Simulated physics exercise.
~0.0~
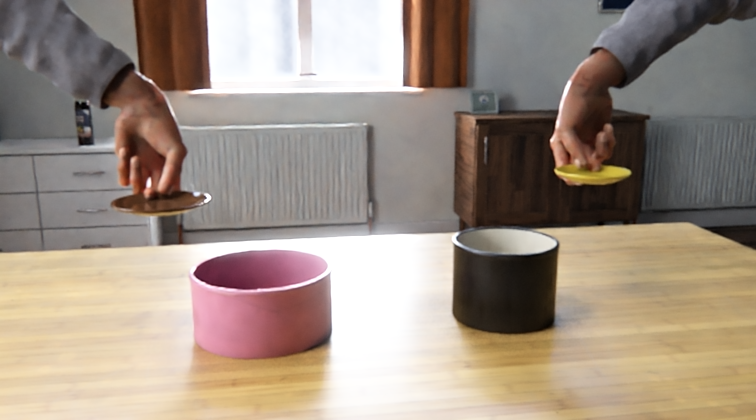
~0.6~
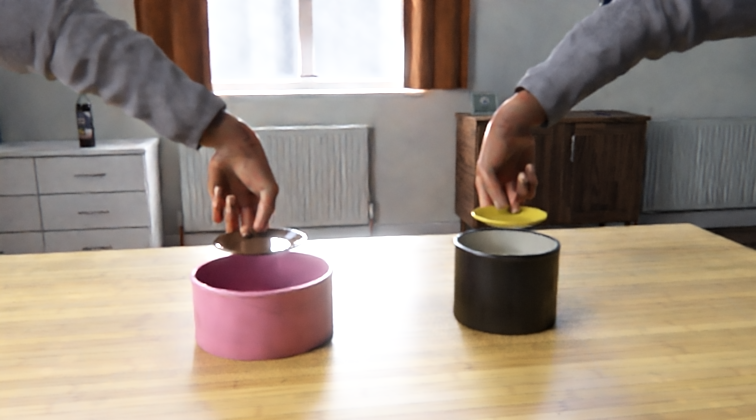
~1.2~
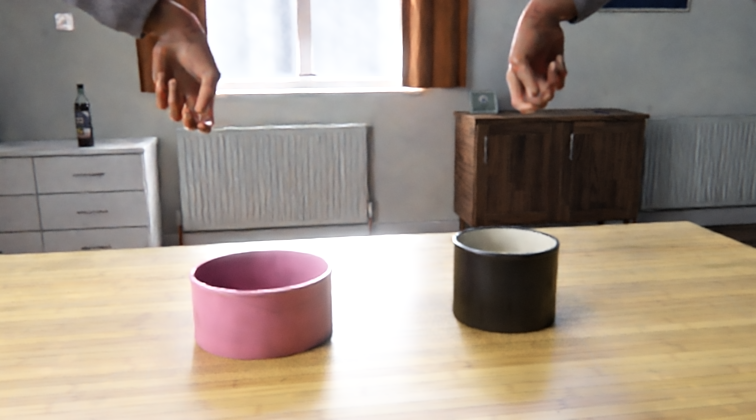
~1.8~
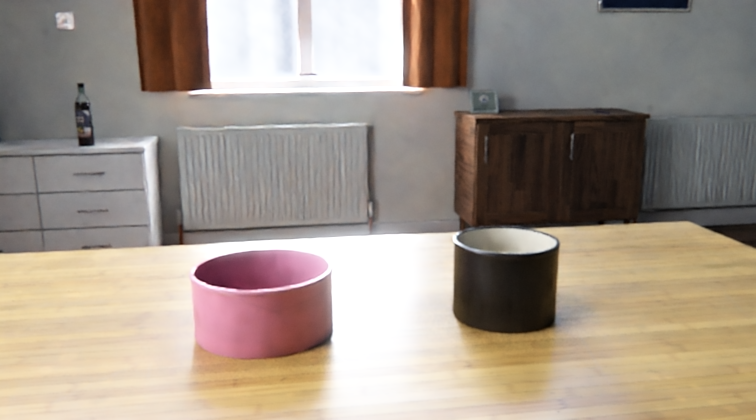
In this clip, two hands lower a brown plate toward a pink round container and a yellow plate toward a black one on a wooden table, then release them and withdraw. Both plates drop inside, leaving the containers standing with their rims uncovered.
